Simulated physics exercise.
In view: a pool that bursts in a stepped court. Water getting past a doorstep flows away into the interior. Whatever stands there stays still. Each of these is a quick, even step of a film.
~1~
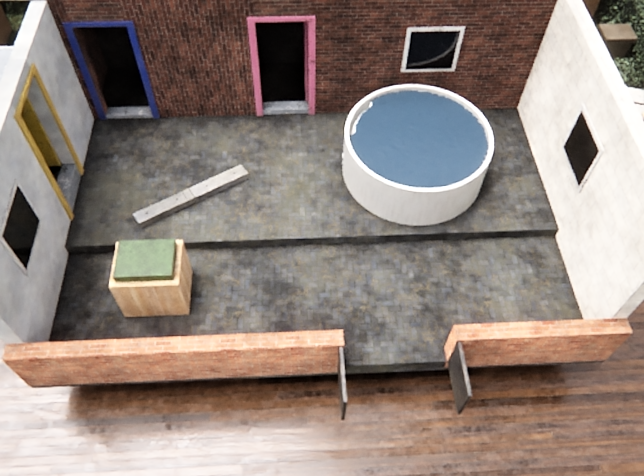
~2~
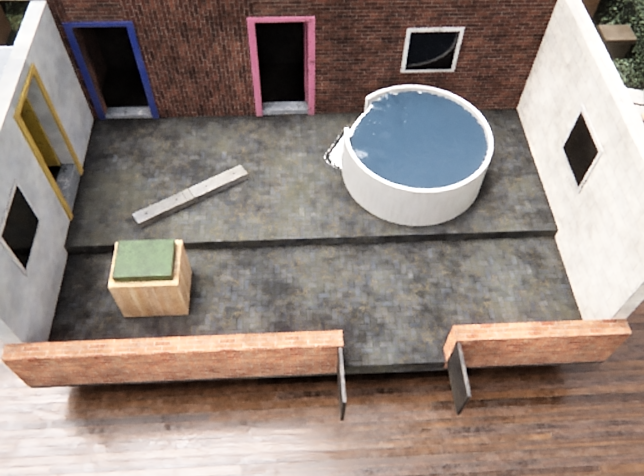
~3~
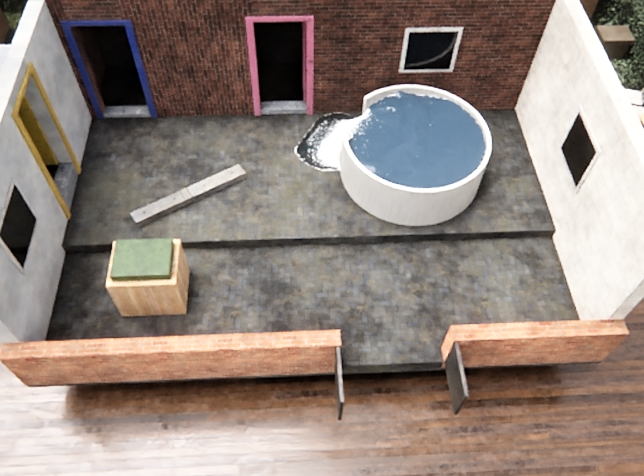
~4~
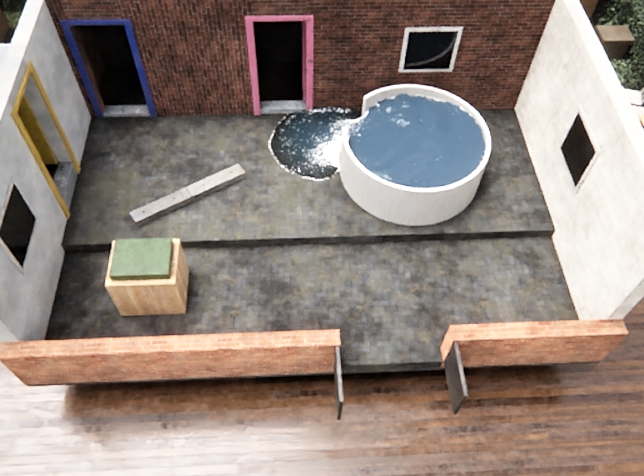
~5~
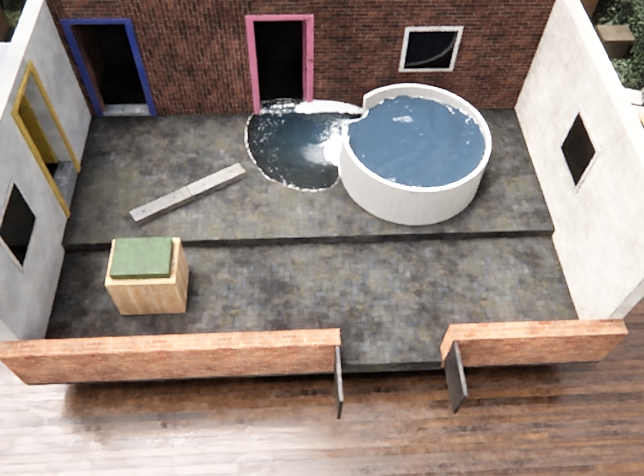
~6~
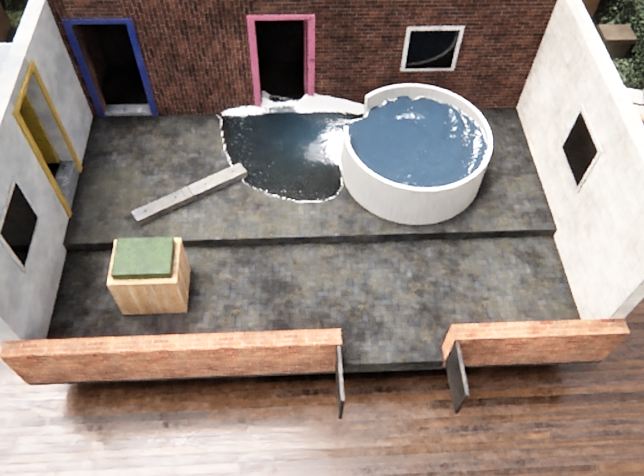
The clip opens on a still, round white tank of water in a walled court with a step, a plank and a wooden block. Water then breaks out through the tank's left side and spreads leftward across the upper floor in a foamy-edged pool, reaching the back wall by the pink-framed doorway and the plank.
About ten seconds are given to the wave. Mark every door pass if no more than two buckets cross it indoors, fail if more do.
Marks: Pink door fail, blue door fail, yellow door pass.
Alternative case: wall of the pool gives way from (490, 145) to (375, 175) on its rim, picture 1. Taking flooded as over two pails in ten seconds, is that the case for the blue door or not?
The blue one ends up below.
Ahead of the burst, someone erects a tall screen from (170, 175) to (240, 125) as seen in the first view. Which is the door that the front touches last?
Answer: The door marked yellow.
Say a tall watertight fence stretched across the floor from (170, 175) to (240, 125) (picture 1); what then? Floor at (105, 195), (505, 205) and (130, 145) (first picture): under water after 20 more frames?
Lab note - point 1: Inundated; point 2: Parched; point 3: Inundated.
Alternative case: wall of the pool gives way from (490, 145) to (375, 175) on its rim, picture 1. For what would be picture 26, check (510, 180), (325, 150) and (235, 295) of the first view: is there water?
First soaked, second unwetted, third soaked.
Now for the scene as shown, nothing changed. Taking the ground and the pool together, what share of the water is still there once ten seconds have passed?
Around 82 parts in a hundred.
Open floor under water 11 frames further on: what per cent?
I'd say close to 35 per cent.
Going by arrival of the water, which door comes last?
That would be the one in yellow.
A moment on, water covers 20 % of the floor; the pink door over two buckets in, the blue door wet at the sill, nothing in, the yellow door not reached.
Next, water covers 35 % of the floor; the pink door far over two buckets in, the blue door wet at the sill, nothing in, the yellow door wet at the sill, nothing in.
Then, water covers 45 % of the floor; the pink door far over two buckets in, the blue door over two buckets in, the yellow door wet at the sill, nothing in.
Later, water covers 75 % of the floor; the pink door far over two buckets in, the blue door far over two buckets in, the yellow door wet at the sill, nothing in.
In the end, water covers 85 % of the floor; the pink door far over two buckets in, the blue door far over two buckets in, the yellow door wet at the sill, nothing in.
